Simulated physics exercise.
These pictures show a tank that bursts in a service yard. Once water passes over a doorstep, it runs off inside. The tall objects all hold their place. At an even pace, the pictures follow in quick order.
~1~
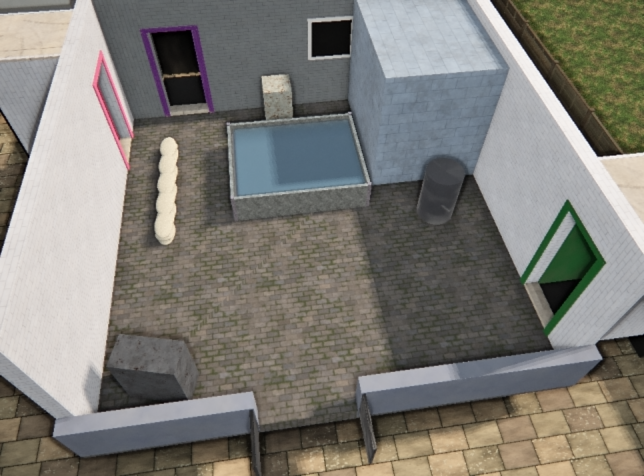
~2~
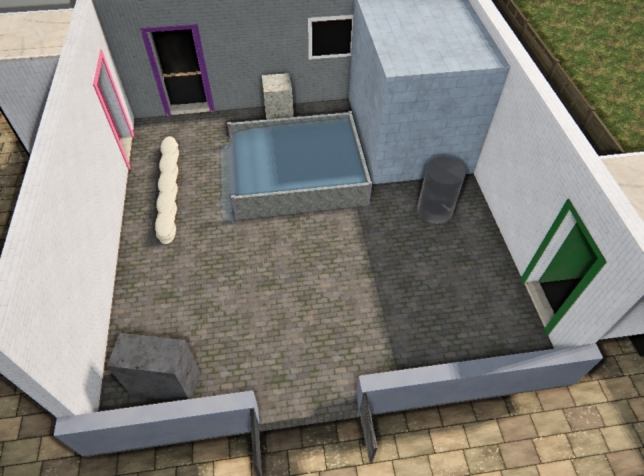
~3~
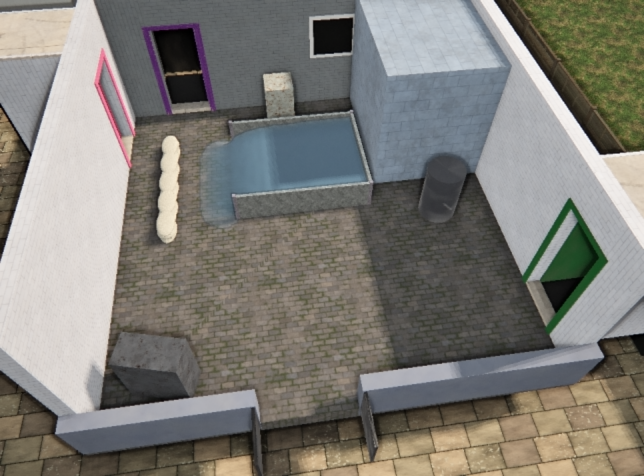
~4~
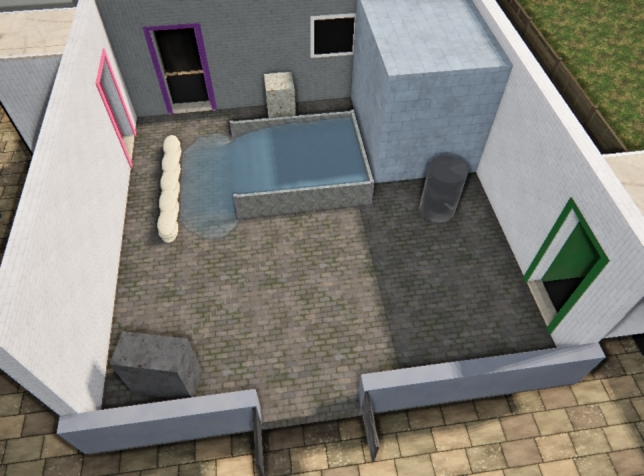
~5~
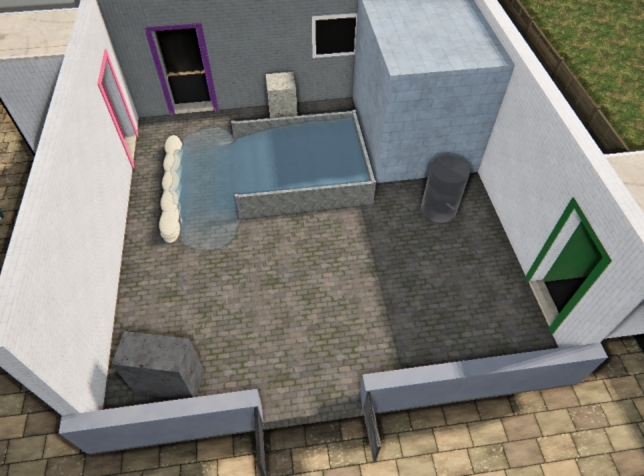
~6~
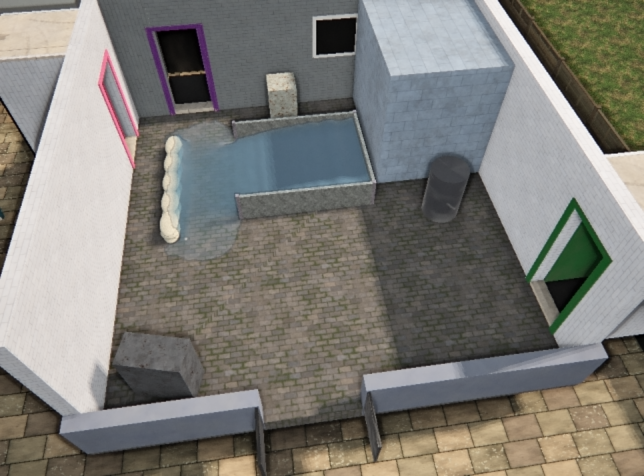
Water bursts from the left side of a raised rectangular tank at the back of a paved, walled yard, seen from high above the front wall. A purple-framed doorway stands behind, a pink-framed opening at left, a green-framed doorway at right, with a pale blue block and grey barrel nearby. The water spreads left evenly across the paving, reaching a lumpy cream barrier, while everything else stays still.
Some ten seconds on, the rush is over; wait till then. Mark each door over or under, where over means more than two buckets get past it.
Purple door - over; pink door - over; green door - under.
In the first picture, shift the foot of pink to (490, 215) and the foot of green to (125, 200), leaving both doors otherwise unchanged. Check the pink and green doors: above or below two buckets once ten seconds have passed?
As it turns out, the pink door keeps clear and so does the green door, which spills past too.
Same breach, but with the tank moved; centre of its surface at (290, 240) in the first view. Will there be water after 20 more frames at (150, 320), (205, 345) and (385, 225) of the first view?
Soaked, soaked, bone-dry.
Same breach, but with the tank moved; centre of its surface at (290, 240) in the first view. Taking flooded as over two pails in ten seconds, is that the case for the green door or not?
Check, green door: Limit exceeded.
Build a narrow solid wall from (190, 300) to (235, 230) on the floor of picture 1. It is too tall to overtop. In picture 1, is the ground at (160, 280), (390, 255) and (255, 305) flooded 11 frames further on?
Submerged, spared, then spared.
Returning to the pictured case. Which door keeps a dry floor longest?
Looking at the pictures, the answer is the door marked green.
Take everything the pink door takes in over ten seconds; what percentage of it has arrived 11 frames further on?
It works out at roughly 0 percent of the ten-second total.
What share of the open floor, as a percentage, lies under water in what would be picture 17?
That works out to some 35 in a hundred.
A moment on, water covers 20 % of the floor; the purple door wet at the sill, nothing in, the pink door not reached, the green door not reached.
Next, water covers 35 % of the floor; the purple door over two buckets in, the pink door wet at the sill, nothing in, the green door not reached.
Then, water covers 55 % of the floor; the purple door far over two buckets in, the pink door under two buckets in, the green door not reached.
Later, water covers 65 % of the floor; the purple door far over two buckets in, the pink door over two buckets in, the green door not reached.
In the end, water covers 90 % of the floor; the purple door far over two buckets in, the pink door over two buckets in, the green door wet at the sill, nothing in.
